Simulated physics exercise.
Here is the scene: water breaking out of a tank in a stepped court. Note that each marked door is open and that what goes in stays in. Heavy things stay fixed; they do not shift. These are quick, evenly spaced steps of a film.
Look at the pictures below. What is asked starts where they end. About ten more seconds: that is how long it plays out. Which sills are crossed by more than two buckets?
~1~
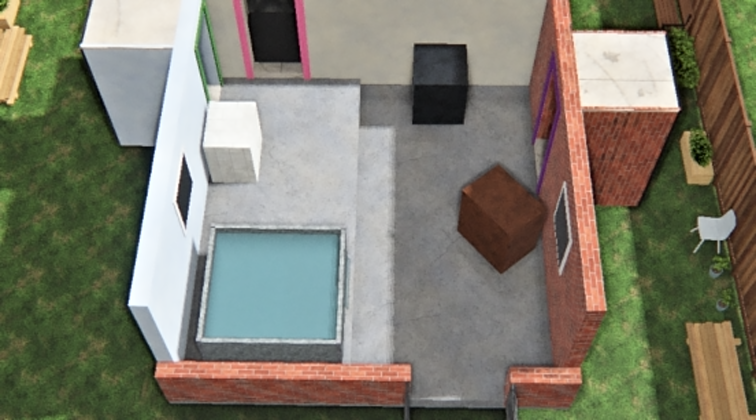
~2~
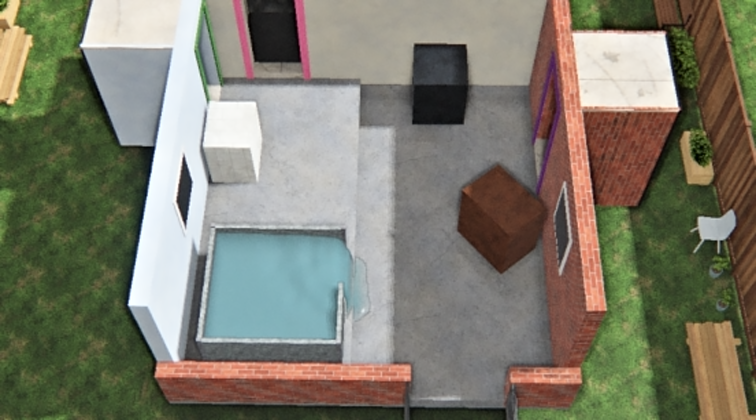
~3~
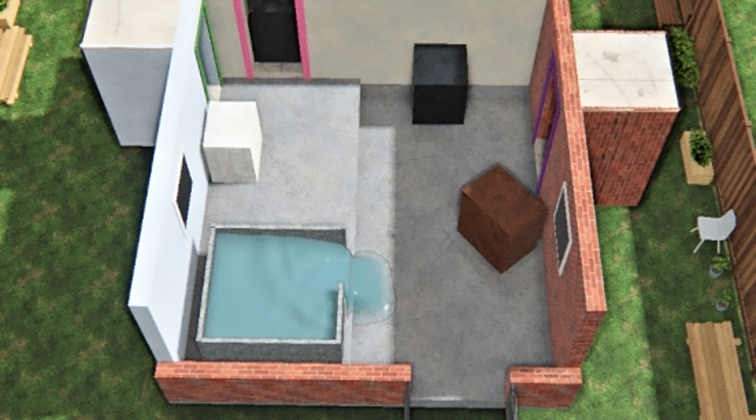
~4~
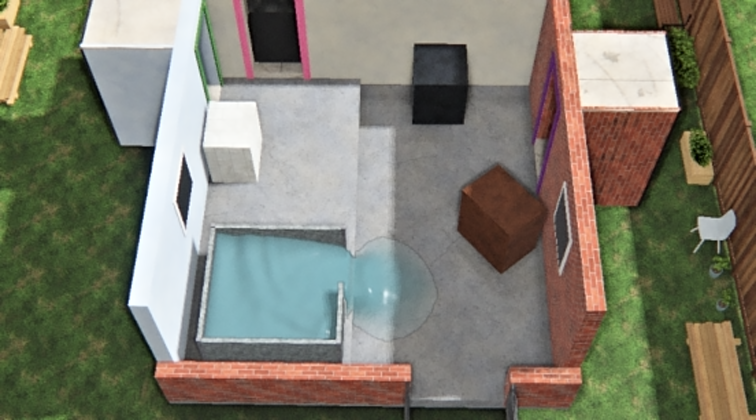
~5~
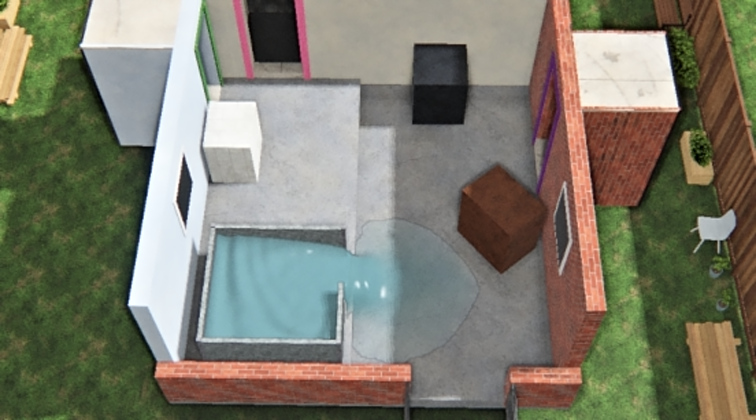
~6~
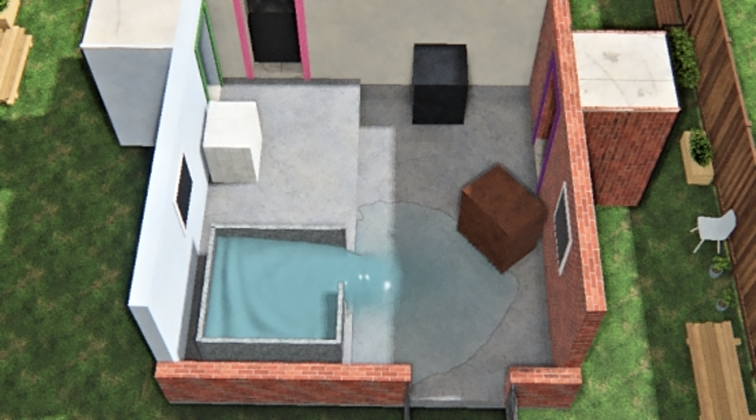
Outcome: I expect the green door to stop at two buckets or less; I expect the pink door to stop at two buckets or less; I expect the purple door to stop at two buckets or less.
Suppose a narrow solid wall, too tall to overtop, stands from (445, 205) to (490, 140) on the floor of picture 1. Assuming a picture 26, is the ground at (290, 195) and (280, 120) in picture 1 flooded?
Spared and spared, in that order.
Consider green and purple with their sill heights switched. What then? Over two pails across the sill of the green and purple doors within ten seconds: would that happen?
Result - the green door remains within bounds, and the purple door tops the threshold.
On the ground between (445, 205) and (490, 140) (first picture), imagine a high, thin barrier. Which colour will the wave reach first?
Looking at it, it's the purple-painted one here.
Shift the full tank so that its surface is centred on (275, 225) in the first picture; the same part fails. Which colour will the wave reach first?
The one in purple is the first one.
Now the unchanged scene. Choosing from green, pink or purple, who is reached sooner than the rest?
That's the purple-painted one.
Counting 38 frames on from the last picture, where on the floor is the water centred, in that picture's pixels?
That comes out near (412, 258).
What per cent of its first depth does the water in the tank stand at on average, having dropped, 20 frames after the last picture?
It works out to roughly 38 %.
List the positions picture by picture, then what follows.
Still water in the tank at (274, 284), in the first picture.
The front is at (357, 316), out from the gap at (341, 273), in the second picture.
Water pours out at (341, 275) and has run to (392, 303), in the third picture.
Water pours out at (342, 276) and has run to (430, 300), in the fourth picture.
The front is at (472, 283), out from the gap at (342, 276), in the fifth picture.
The front is at (510, 277), out from the gap at (342, 276), in the sixth picture.
A moment on, water covers 40 % of the floor; the green door not reached, the pink door not reached, the purple door not reached.
Next, water covers 45 % of the floor; the green door not reached, the pink door not reached, the purple door wet at the sill, nothing in.
Then, water covers 55 % of the floor; the green door not reached, the pink door not reached, the purple door wet at the sill, nothing in.
Later, water covers 65 % of the floor; the green door not reached, the pink door not reached, the purple door wet at the sill, nothing in.
In the end, water covers 60 % of the floor; the green door not reached, the pink door not reached, the purple door wet at the sill, nothing in.
